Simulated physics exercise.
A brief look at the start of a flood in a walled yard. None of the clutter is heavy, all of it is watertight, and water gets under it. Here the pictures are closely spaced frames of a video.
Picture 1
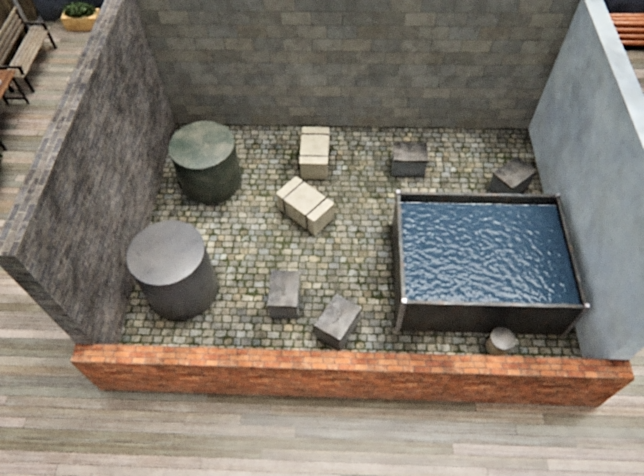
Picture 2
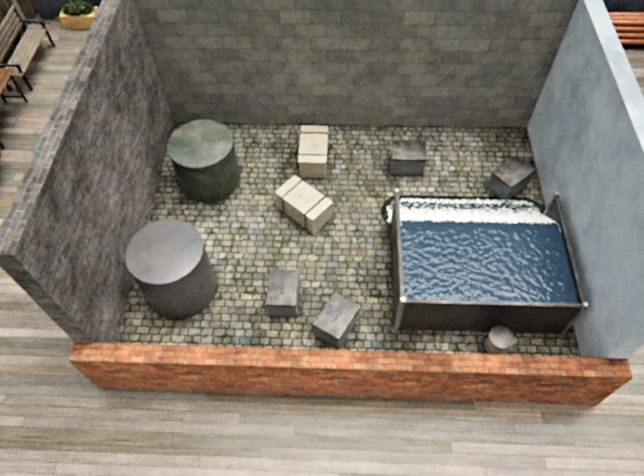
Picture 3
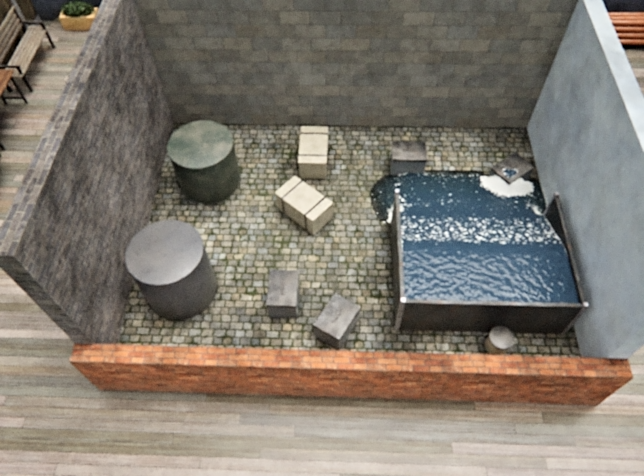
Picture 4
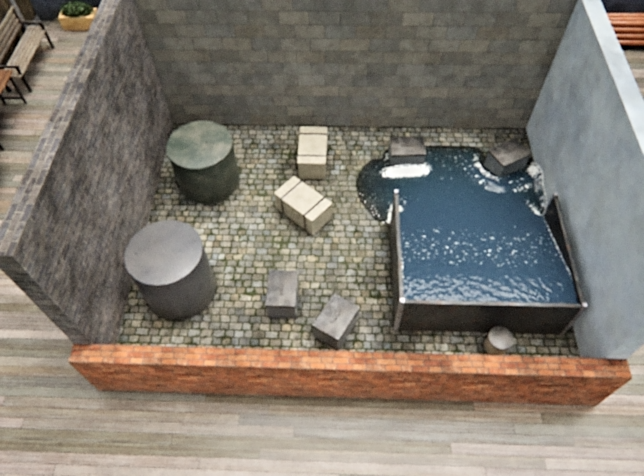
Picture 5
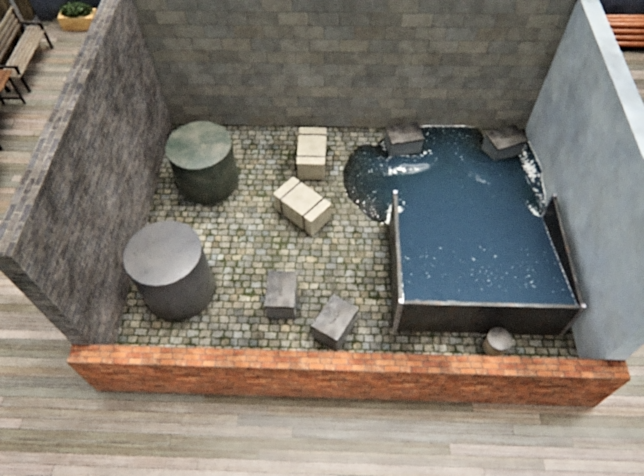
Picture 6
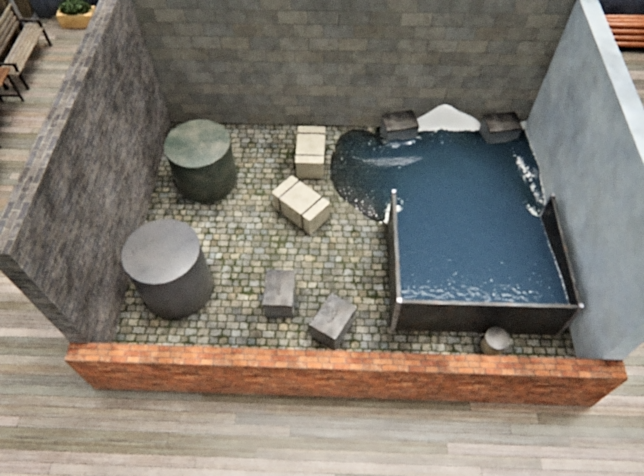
Walled cobbled yard with water pouring from the open back of a metal tank, spreading and pushing two grey blocks toward the rear wall.
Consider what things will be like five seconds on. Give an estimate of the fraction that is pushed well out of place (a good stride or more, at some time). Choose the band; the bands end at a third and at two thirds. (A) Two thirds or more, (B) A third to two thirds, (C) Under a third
Two thirds or more (A).
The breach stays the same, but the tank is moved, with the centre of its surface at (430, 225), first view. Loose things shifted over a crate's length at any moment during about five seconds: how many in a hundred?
Around 90 in a hundred.
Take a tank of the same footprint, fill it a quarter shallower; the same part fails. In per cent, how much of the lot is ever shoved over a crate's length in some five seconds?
About 60 in every hundred loose things.
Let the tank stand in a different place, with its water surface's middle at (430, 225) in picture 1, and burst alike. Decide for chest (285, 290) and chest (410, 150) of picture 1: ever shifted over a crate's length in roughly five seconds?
In order: Distance not reached, distance reached.
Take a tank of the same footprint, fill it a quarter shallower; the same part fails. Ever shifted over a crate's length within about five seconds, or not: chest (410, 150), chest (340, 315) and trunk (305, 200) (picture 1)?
Item by item: Cleared the mark, then missed the mark, then cleared the mark.
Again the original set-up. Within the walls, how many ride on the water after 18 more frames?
It adds up to 4.
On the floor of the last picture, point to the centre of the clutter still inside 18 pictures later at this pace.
About (323, 258).
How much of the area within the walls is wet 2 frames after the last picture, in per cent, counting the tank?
Roughly 40 %.
A moment on, 2 of 7 are well off their spots; 2 afloat.
Next, 3 of 7 are well off their spots; 2 afloat.
Later, 4 of 7 are well off their spots; 4 afloat.
In the end, 5 of 7 are well off their spots, and 5 have been at some point; 3 afloat.
